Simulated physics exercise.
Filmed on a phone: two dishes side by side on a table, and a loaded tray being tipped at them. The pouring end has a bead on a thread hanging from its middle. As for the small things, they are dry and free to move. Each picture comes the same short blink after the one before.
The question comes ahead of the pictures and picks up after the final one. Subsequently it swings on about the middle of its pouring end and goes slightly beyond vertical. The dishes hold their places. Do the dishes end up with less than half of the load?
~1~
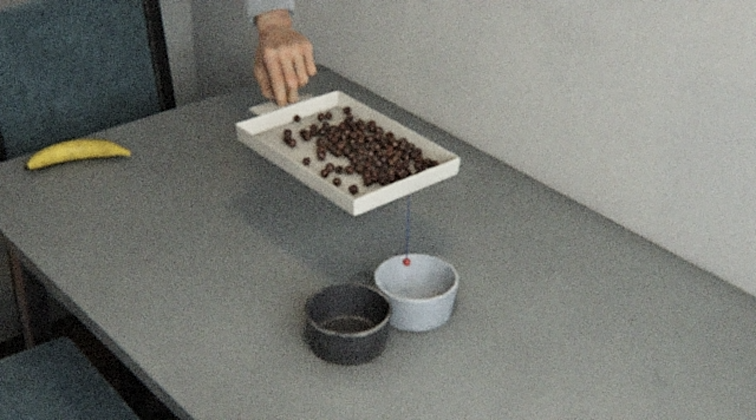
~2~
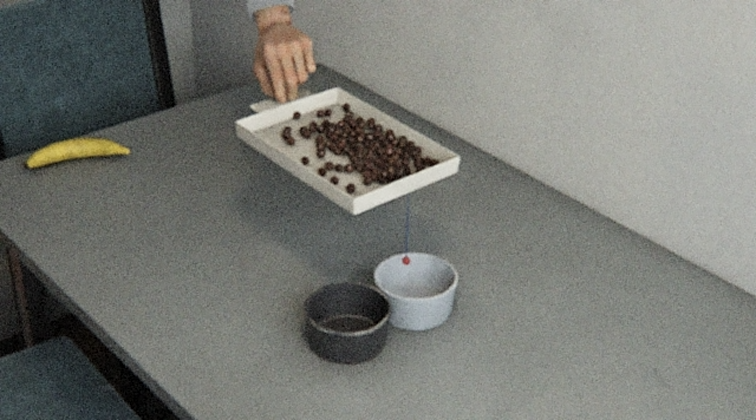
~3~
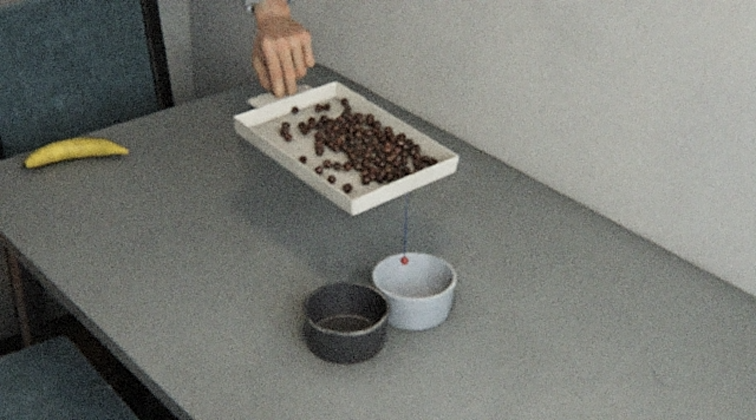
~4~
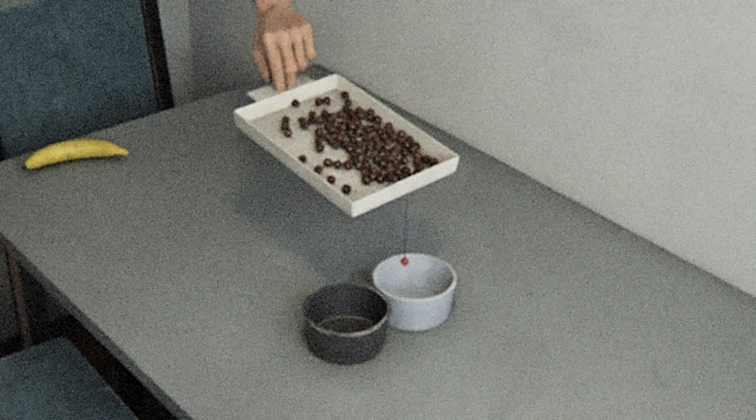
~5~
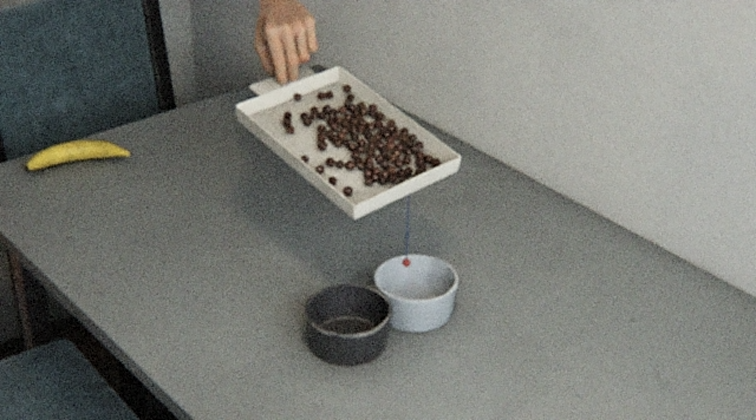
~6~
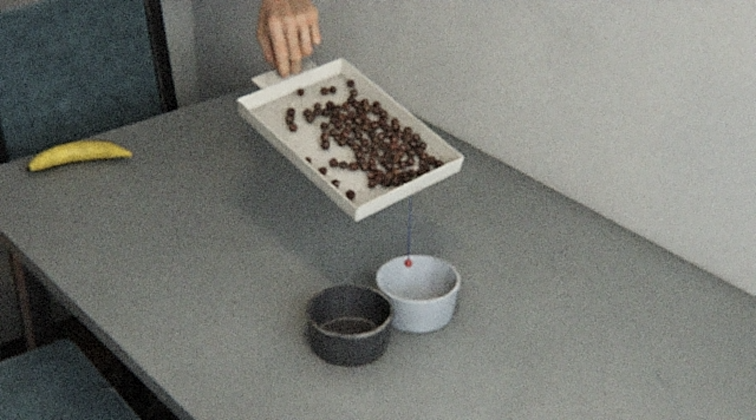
No, they get over half.
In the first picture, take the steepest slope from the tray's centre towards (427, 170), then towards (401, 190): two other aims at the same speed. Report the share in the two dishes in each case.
Well, 10 percent for one and then 20 percent for the other.
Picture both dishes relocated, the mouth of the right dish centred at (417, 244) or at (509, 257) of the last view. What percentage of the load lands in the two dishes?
I'd expect some 0 percent, and then some 10 percent.
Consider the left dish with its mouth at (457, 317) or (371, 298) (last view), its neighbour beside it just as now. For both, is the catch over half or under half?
At place one not up to half; at place two in excess of half.
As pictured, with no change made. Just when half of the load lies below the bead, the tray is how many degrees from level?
The tilt then is about 100°.
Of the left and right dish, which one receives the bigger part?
The one at left ends up fuller.
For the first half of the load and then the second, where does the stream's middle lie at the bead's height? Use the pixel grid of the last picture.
The first part passes (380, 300); everything after passes (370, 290).
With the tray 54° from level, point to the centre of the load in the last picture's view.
The load is centred near (385, 165).
Shortly afterwards, tray tipped steeply; all but a few on the tray; only a few in the air.
Next, tray tipped right over; the bulk on the tray; a little in the left dish; only a few outside both; near a quarter in the air.
Some moments later, tray tipped past a quarter turn; near two thirds in the left dish; only a few in the right dish; near a third outside both.
In the end, tray tipped past a quarter turn; near two thirds in the left dish; only a few in the right dish; near a third outside both.
